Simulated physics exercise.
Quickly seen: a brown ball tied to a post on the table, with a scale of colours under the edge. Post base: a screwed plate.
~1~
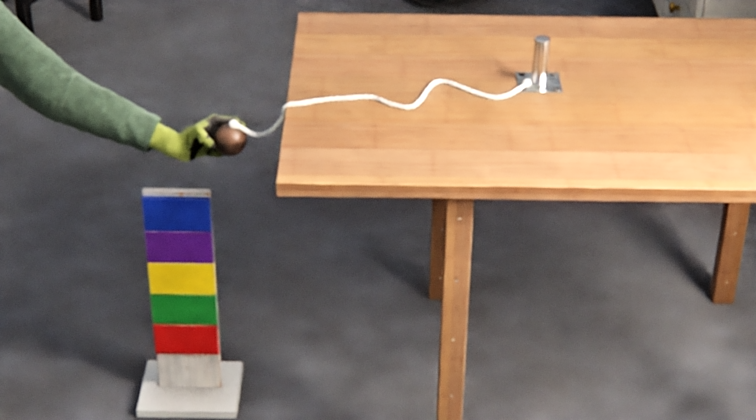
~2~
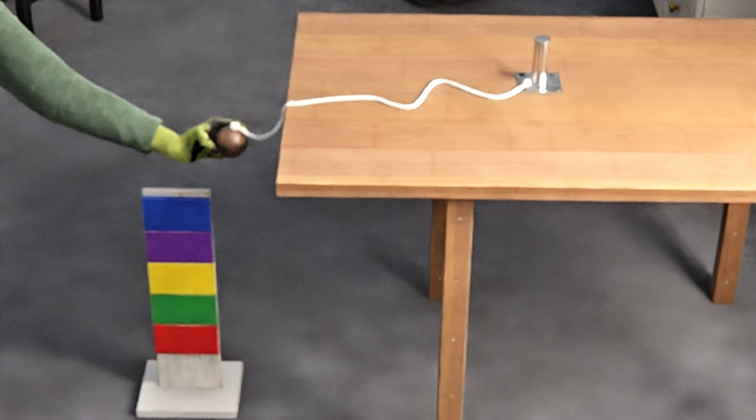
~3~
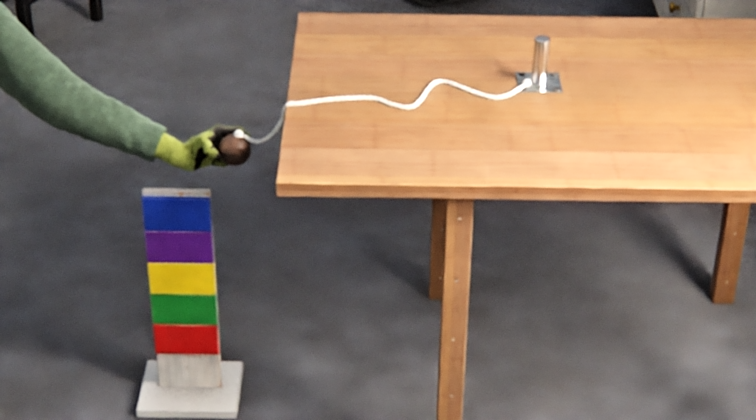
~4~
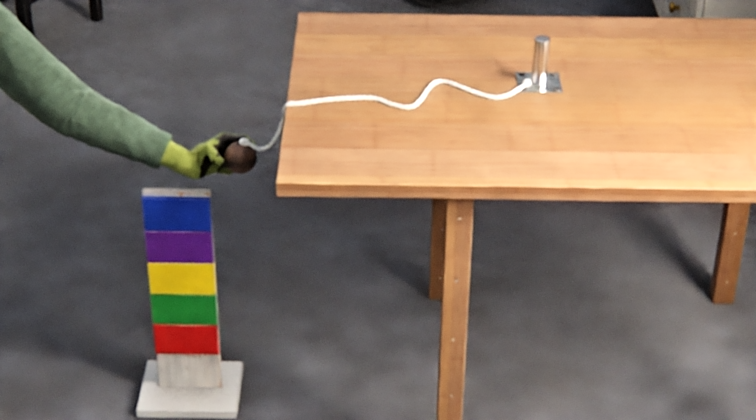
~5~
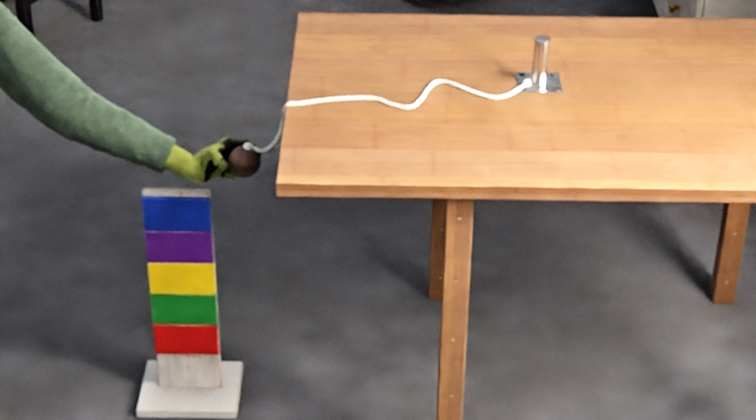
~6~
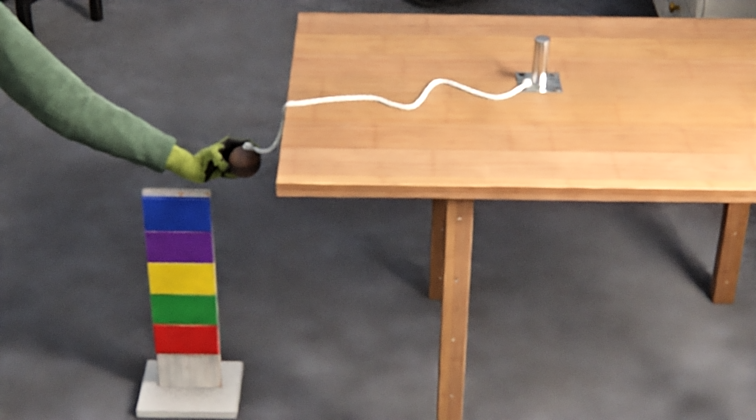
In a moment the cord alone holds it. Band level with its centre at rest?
Purple.
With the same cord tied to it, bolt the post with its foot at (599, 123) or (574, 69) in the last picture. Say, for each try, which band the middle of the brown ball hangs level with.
Result per try, in order: Blue / blue.
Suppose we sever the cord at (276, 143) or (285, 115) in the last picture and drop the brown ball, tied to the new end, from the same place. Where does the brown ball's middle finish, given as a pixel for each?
The pixels are (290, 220) and (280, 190), in that order.
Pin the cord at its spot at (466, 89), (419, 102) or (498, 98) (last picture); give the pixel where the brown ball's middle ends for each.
About (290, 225), (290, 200) and (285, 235).
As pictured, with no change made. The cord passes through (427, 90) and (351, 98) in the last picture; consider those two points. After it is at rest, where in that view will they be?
First: (392, 93). Second: (288, 105).
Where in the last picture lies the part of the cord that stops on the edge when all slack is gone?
Look near (351, 98).
Early on, ball near (302, 236); level with purple.
Midway, ball near (268, 240); level with purple.
Finally, ball near (283, 241); level with purple. Its middle rests at the purple band.
